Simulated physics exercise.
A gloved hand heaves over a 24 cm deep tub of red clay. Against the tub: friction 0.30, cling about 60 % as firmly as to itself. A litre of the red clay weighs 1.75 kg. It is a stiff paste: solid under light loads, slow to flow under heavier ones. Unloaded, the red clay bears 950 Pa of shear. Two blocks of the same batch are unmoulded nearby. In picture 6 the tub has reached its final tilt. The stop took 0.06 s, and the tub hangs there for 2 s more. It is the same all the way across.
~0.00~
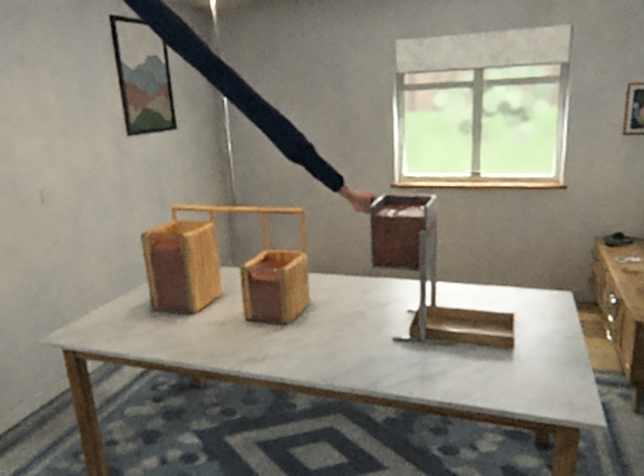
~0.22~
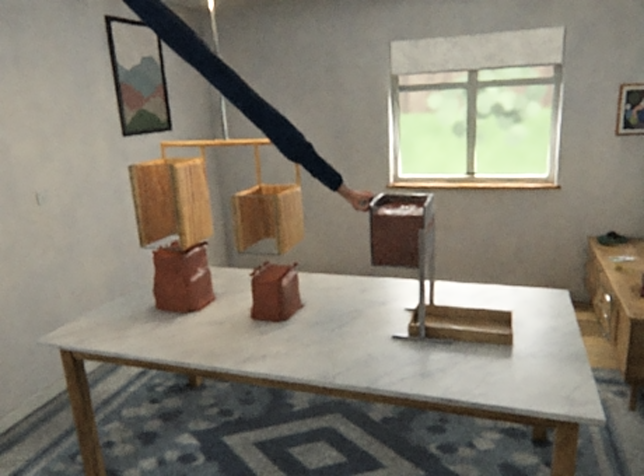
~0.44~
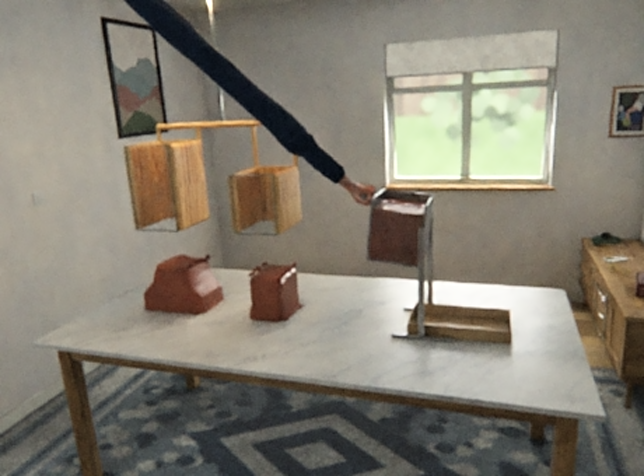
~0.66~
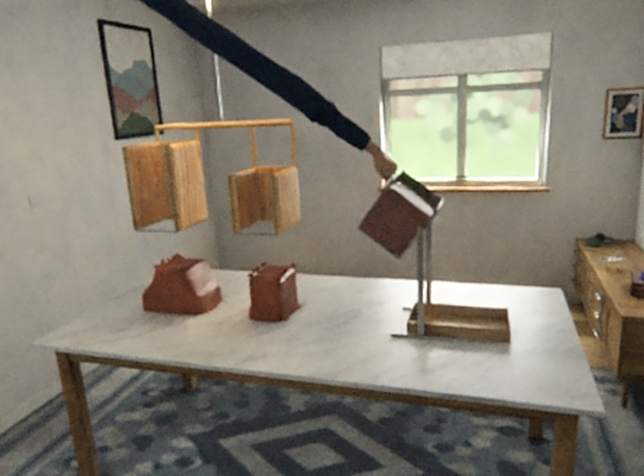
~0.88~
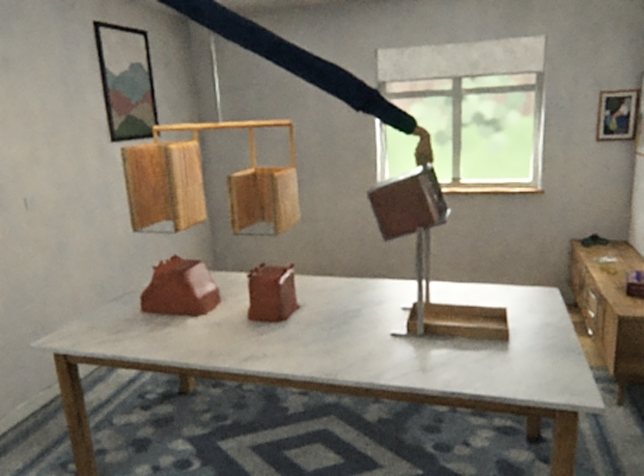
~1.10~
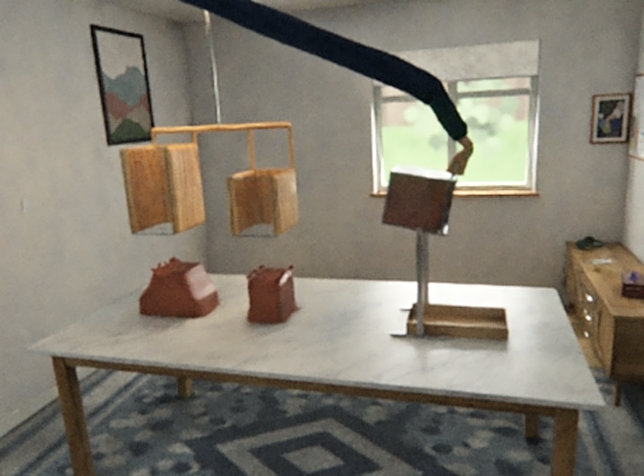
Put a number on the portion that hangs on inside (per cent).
Expect roughly 65 %.
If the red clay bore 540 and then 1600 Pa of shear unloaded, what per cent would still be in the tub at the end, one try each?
In that order: 40 %, 100 %.
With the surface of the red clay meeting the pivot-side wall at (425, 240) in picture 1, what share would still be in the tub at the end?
In that case some 60 per cent.
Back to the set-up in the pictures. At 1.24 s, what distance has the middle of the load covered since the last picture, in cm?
About 2 cm.
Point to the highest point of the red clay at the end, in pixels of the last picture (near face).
Near (432, 194).
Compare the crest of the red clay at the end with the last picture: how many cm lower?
Some 8 cm.
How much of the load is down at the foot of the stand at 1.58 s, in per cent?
Near 0 %.
By 1.24 s, the tub is at 101 degrees and holds 100 %.
By 1.41 s, the tub is at 101 degrees and holds 95 %.
By 1.58 s, the tub is at 101 degrees and holds 84 %.
By 1.75 s, the tub is at 101 degrees and holds 69 %.
By 3.10 s, at the end, the tub is at 101 degrees and holds 65 %.
